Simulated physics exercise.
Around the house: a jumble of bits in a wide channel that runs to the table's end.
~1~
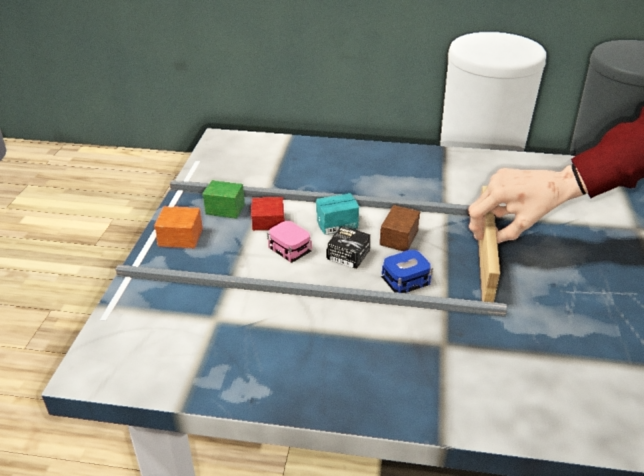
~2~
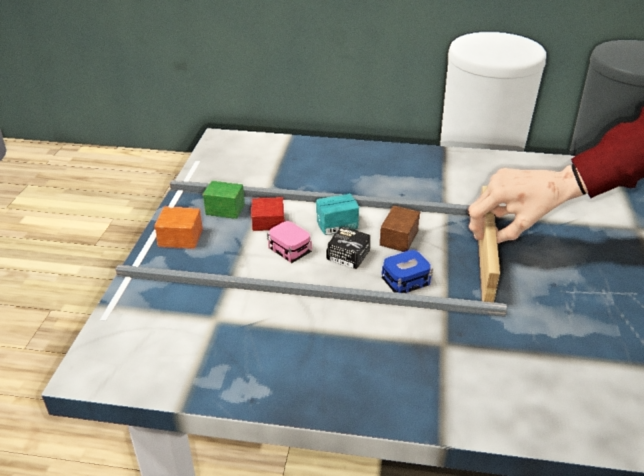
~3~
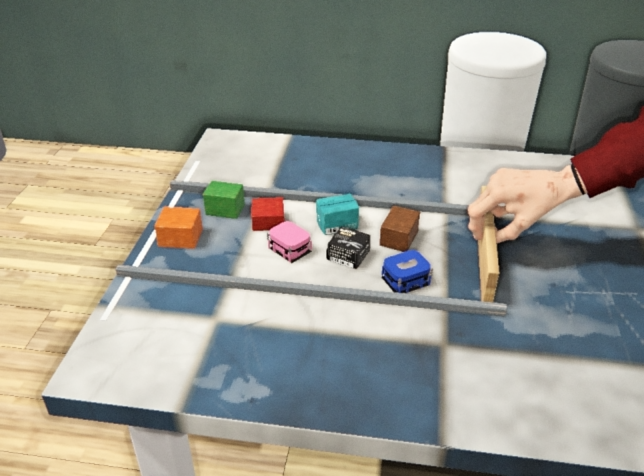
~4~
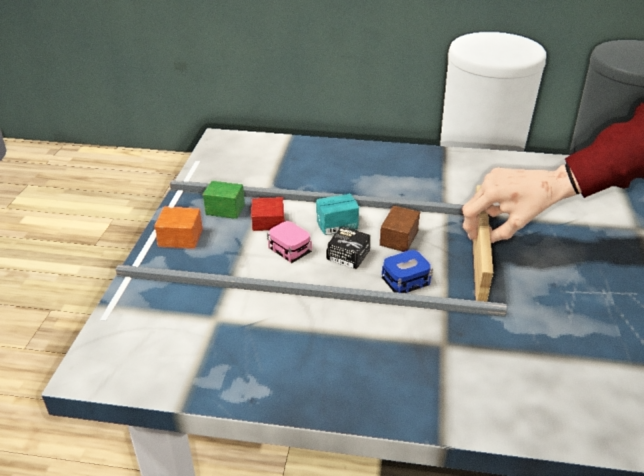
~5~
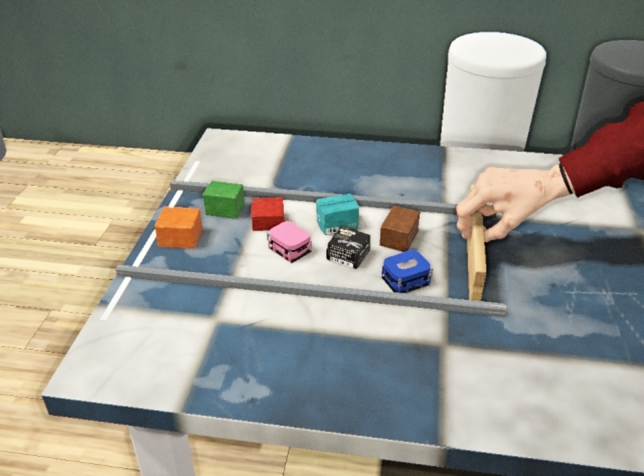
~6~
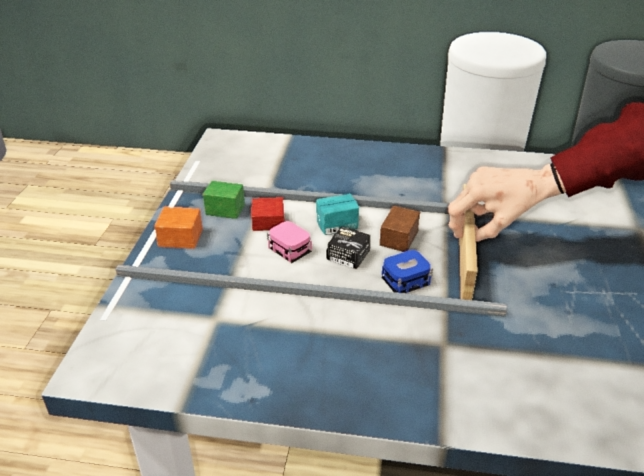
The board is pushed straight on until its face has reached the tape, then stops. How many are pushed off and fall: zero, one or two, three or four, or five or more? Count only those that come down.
The number that fall off is five or more.
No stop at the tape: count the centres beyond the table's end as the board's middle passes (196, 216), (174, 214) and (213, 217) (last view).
Past the end: 3, 6 and 3.
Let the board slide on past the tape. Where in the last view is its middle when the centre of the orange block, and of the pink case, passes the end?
Its middle is around (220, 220) and around (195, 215).
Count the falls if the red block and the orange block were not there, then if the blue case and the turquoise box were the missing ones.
It would be 5 and 5.
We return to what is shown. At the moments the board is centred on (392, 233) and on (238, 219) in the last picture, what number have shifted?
The counts are 3 and 8.
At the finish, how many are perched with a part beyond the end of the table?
The number is 1.
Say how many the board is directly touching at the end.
That makes 1.
Soon after, none off yet; orange block at rest near (179, 227); green block at rest near (224, 199); red block moved a little near (257, 213).
By the end, the number that fall off is five or more; fallen, blue case, black box, turquoise box, pink case, red block, green block and orange block.
